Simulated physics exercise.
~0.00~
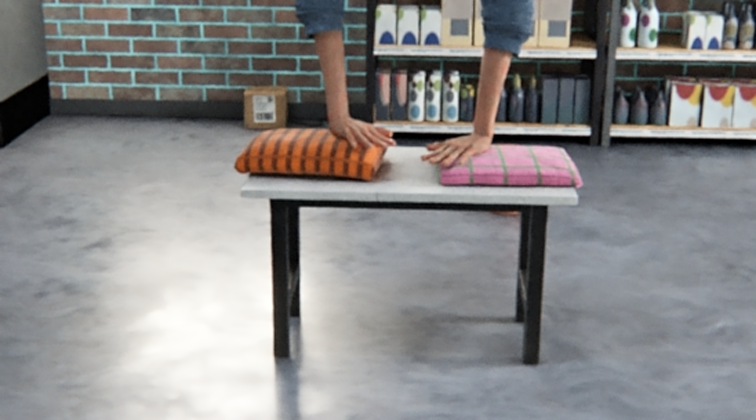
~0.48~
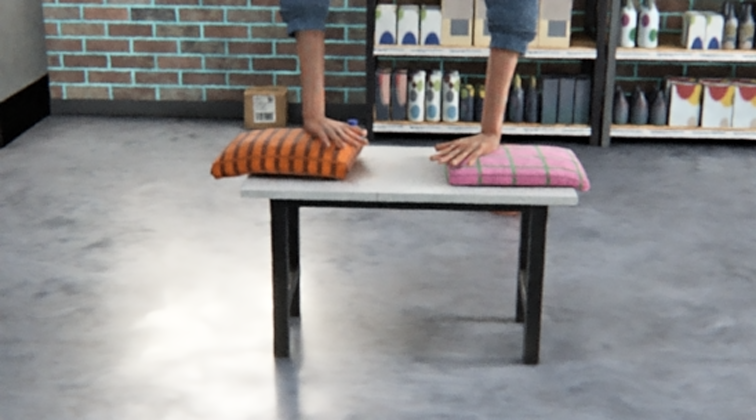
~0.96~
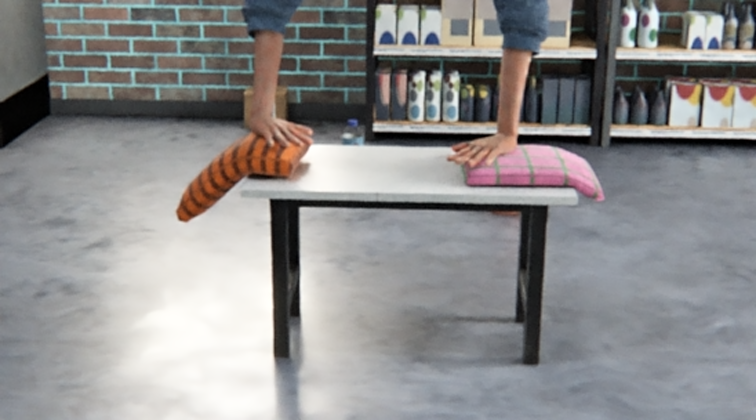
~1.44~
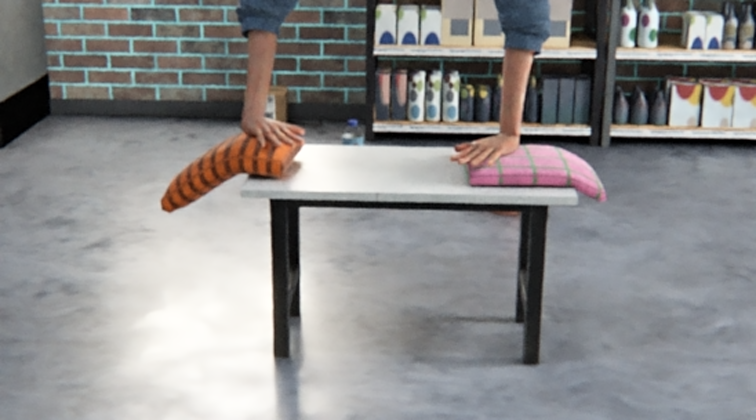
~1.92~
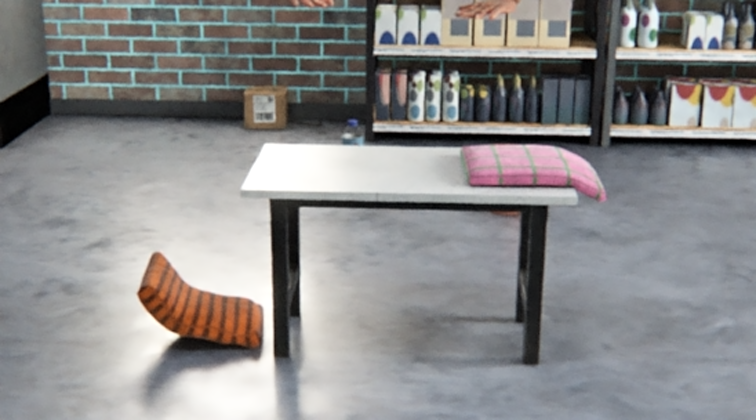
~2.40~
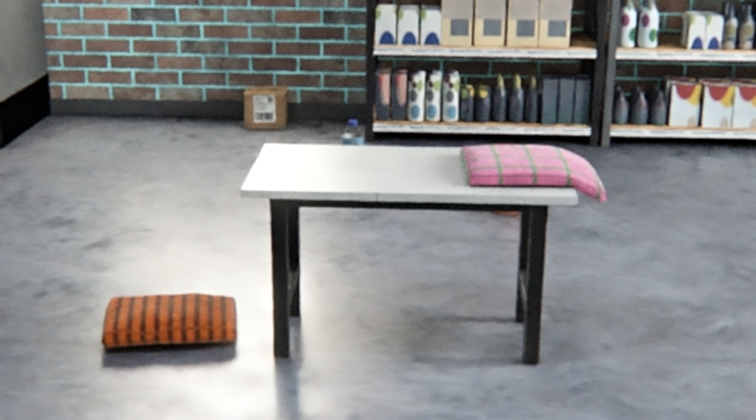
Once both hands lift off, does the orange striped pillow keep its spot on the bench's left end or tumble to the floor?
It tips over the left end and drops to the floor, while the pink cushion stays in place at the other end.
